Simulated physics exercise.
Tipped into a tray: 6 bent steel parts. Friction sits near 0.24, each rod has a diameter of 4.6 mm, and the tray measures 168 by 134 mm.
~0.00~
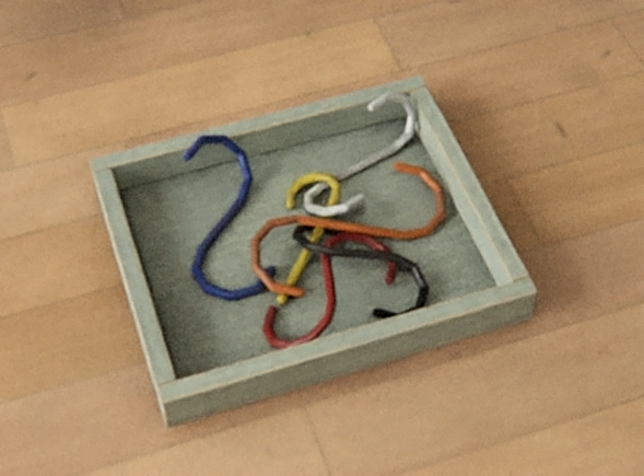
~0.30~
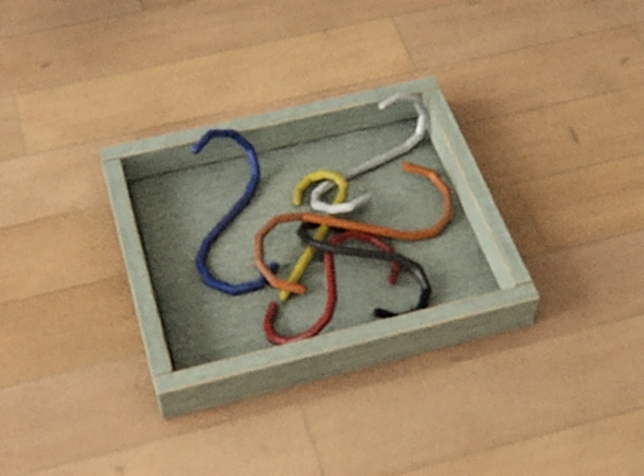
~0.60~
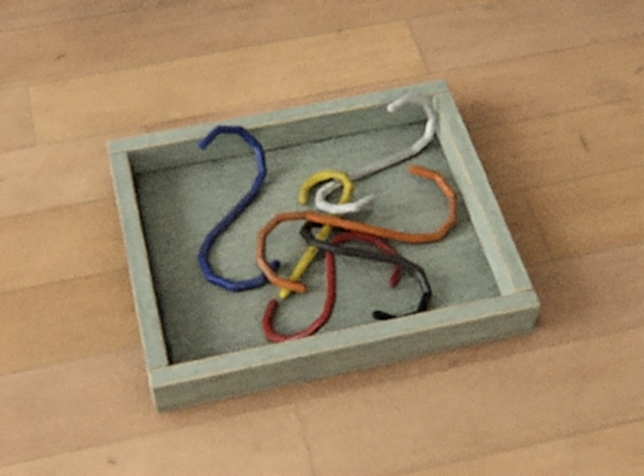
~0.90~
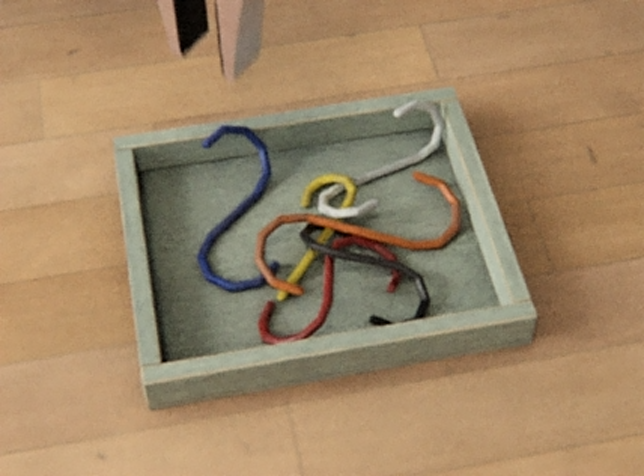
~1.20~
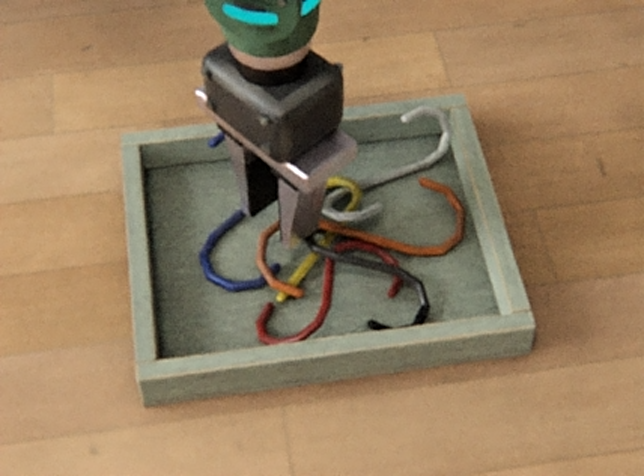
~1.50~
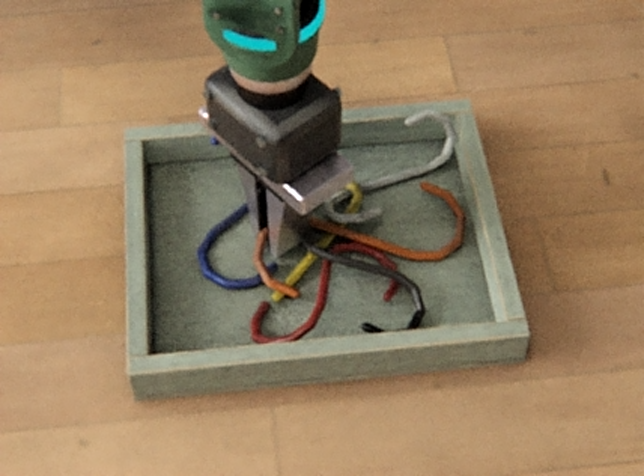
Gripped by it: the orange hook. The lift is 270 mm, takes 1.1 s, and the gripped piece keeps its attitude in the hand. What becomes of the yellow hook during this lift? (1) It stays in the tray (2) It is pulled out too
It stays in the tray.
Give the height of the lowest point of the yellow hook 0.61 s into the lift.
Roughly 0 mm.
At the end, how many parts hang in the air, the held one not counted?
Just 0 of them.
After 1.83 s, lowest point more than 20 mm over the tray floor, orange hook 58 mm.
After 2.11 s, lowest point more than 20 mm over the tray floor, orange hook 158 mm.
After 2.60 s, lowest point more than 20 mm over the tray floor, orange hook 272 mm.
End, hanging orange hook 272 mm; the other 5 are down.
